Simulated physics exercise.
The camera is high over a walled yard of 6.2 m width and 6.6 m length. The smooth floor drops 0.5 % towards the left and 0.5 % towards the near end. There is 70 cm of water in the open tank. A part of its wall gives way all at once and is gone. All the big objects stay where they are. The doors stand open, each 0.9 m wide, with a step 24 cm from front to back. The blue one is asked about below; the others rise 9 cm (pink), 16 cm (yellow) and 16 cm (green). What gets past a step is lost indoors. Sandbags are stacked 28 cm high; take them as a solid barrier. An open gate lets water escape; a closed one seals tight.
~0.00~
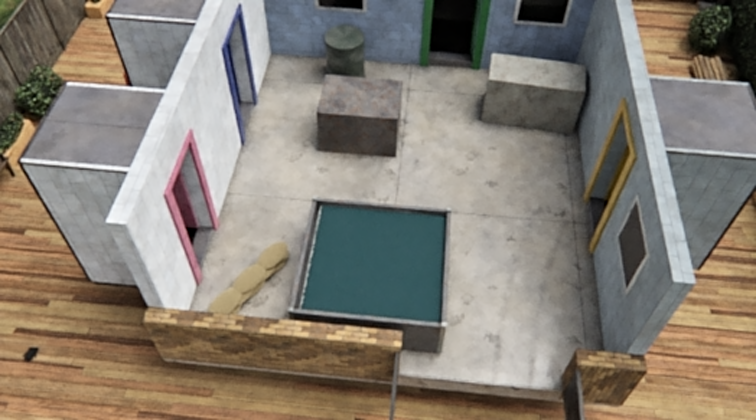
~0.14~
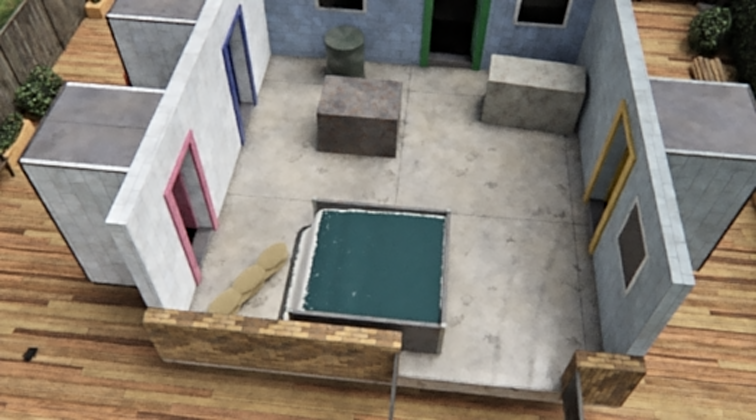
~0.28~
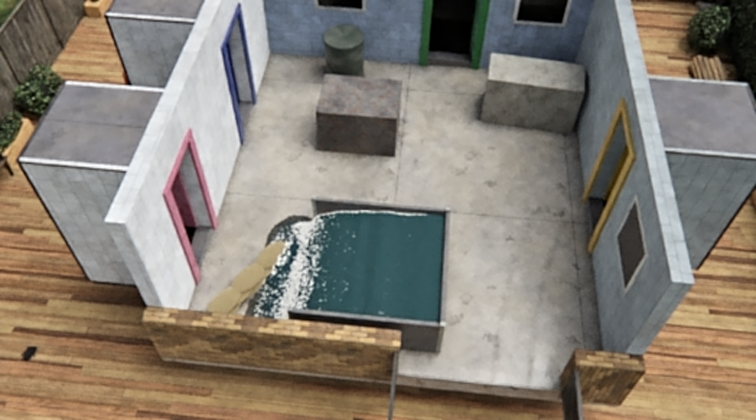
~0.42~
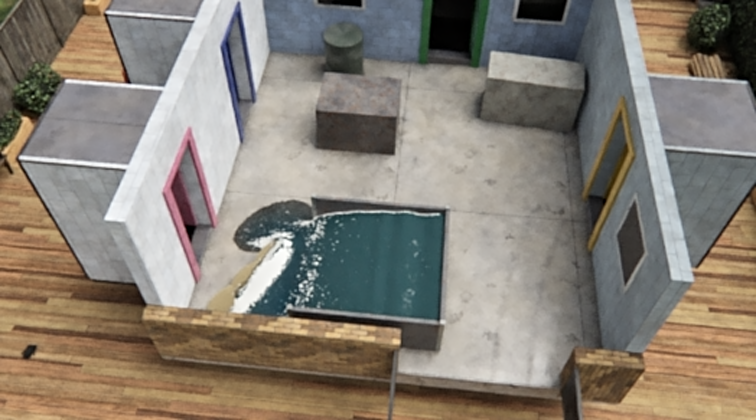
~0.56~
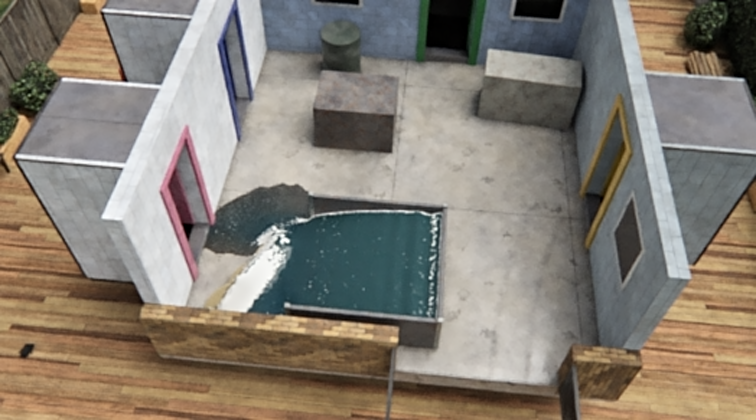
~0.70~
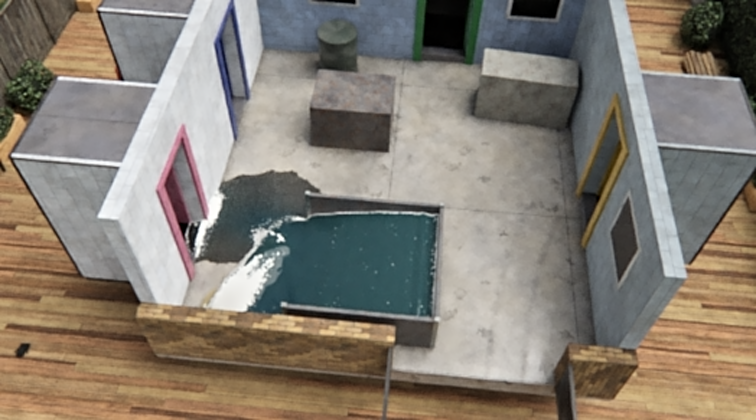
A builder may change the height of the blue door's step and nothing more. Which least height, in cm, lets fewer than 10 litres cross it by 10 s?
Close to 16 cm is just enough.
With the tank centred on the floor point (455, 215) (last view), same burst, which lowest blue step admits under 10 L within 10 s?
About 18 cm.
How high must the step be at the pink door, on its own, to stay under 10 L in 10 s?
Roughly 30 cm at pink.
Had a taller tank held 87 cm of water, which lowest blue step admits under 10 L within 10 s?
About 20 cm.
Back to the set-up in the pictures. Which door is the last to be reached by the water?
It is the yellow one.
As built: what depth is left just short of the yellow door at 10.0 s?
About 2.0 cm.
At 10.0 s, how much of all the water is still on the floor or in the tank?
Some 84 per cent remains.
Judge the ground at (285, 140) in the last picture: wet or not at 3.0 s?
It is wet.
After 1.4 s water covers 20 % of the floor, deepest (60 cm) near (174, 333); 3 cm at the blue door, 0 litres in over its 10 cm step.
After 3.0 s water covers 35 % of the floor, deepest (31 cm) near (186, 334); 12 cm at the blue door, 0 litres in over its 10 cm step.
After 10.0 s water covers 85 % of the floor, deepest (12 cm) near (246, 105); 10 cm at the blue door, 60 litres in over its 10 cm step.
At the blue door as built, the water arrived by 1.4 s and peaked near 19 cm at 6.8 s.
With a step of 13 cm, 27 litres would have come in within the 10 s; with 17.5 cm, 6 litres. So under 10 litres takes about 16 cm.
